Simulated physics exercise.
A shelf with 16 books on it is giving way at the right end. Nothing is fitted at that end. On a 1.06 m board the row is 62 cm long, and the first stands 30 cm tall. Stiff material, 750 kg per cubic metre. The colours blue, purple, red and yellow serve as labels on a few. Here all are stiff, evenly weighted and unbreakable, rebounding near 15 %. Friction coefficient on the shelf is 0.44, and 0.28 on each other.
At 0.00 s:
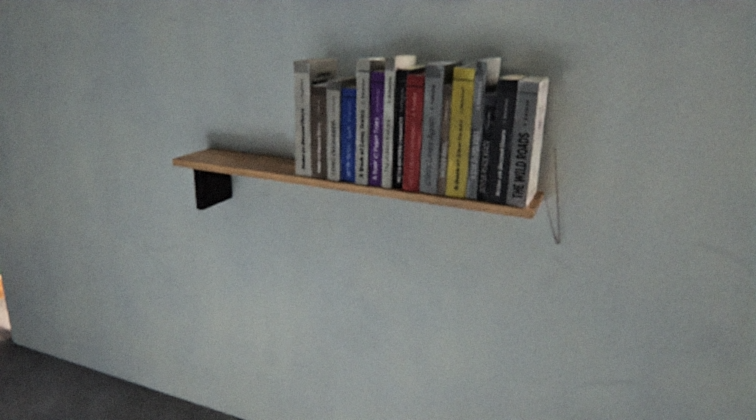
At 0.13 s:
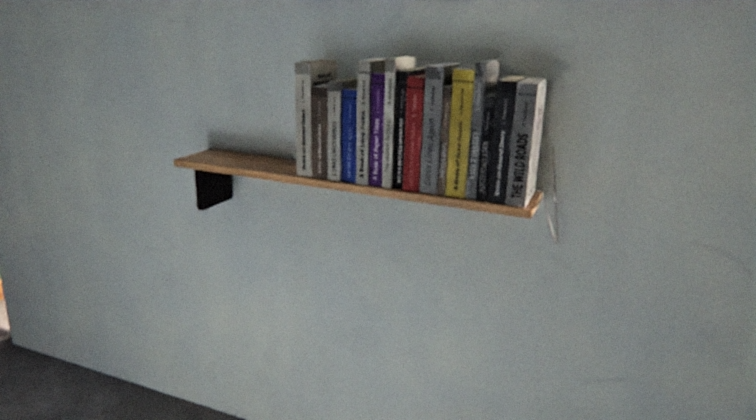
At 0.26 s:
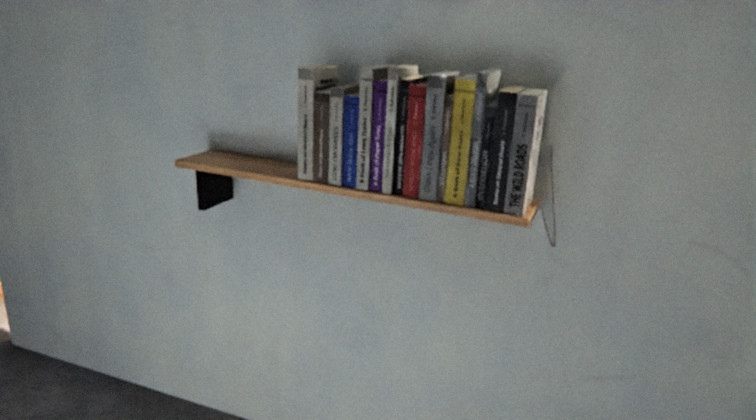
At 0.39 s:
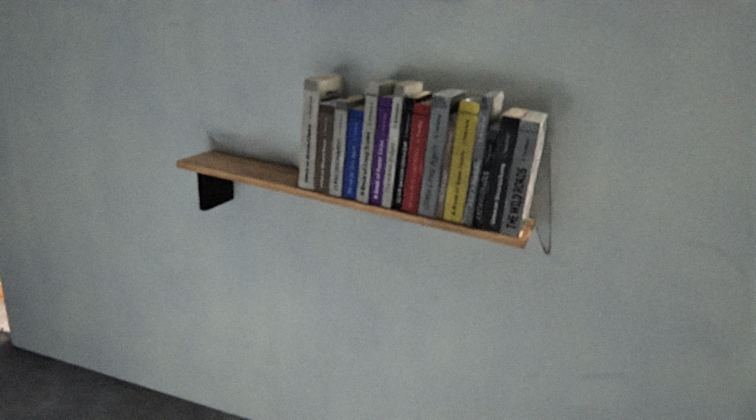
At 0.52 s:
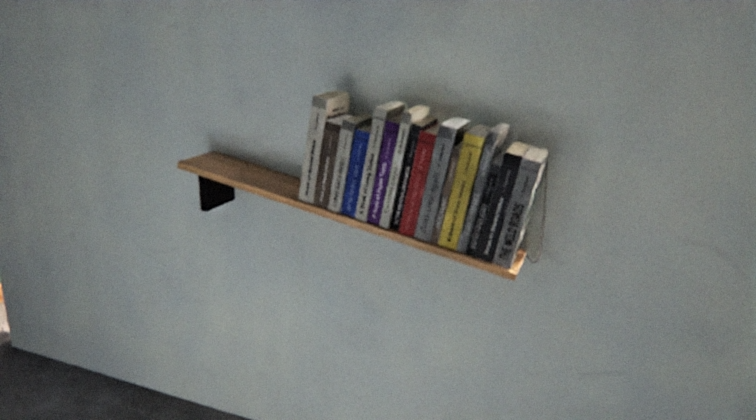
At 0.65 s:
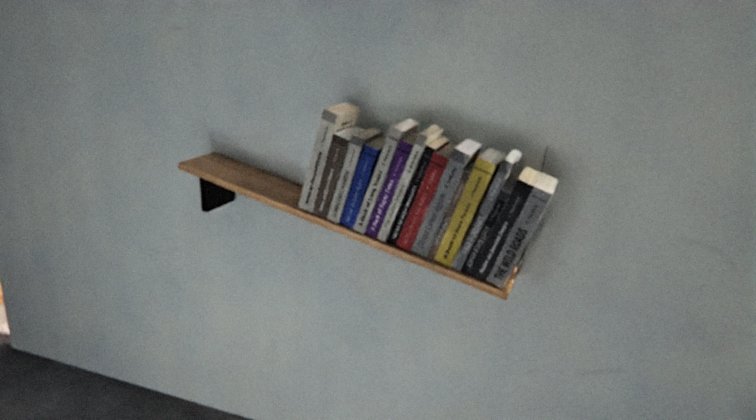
The footage shows a row of books on a wooden wall shelf whose right end sinks, slightly at first and then further, until the board slopes down to the right and the books lean that way.
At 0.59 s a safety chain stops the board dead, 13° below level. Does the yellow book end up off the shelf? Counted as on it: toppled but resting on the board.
Yes.
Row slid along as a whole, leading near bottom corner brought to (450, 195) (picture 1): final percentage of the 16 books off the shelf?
After that change, 10 per cent.
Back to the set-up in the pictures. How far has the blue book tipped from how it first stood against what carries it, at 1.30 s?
It's at some 50 degrees.
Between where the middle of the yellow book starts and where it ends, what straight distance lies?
It ends around 140 cm from its start.
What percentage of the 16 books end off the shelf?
30 %.
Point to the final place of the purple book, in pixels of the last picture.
In the final picture its centre lies roughly at (425, 210).
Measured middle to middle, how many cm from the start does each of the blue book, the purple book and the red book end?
The blue one ends 20 cm from where it began, the purple one 20 cm, and the red one 40 cm.
By 0.94 s, none of the 16 books off the shelf, 16 disturbed; yellow book tilted 44°; red book tilted 39°.
By 1.30 s, 5 of the 16 books off the shelf; yellow book on its side; red book tilted 50°.
When it is over (2.3 s), 5 of the 16 books off the shelf; yellow book on its side; red book on its side; purple book tilted 53°. In pixels of the last frame, middles, red book near (493, 245).
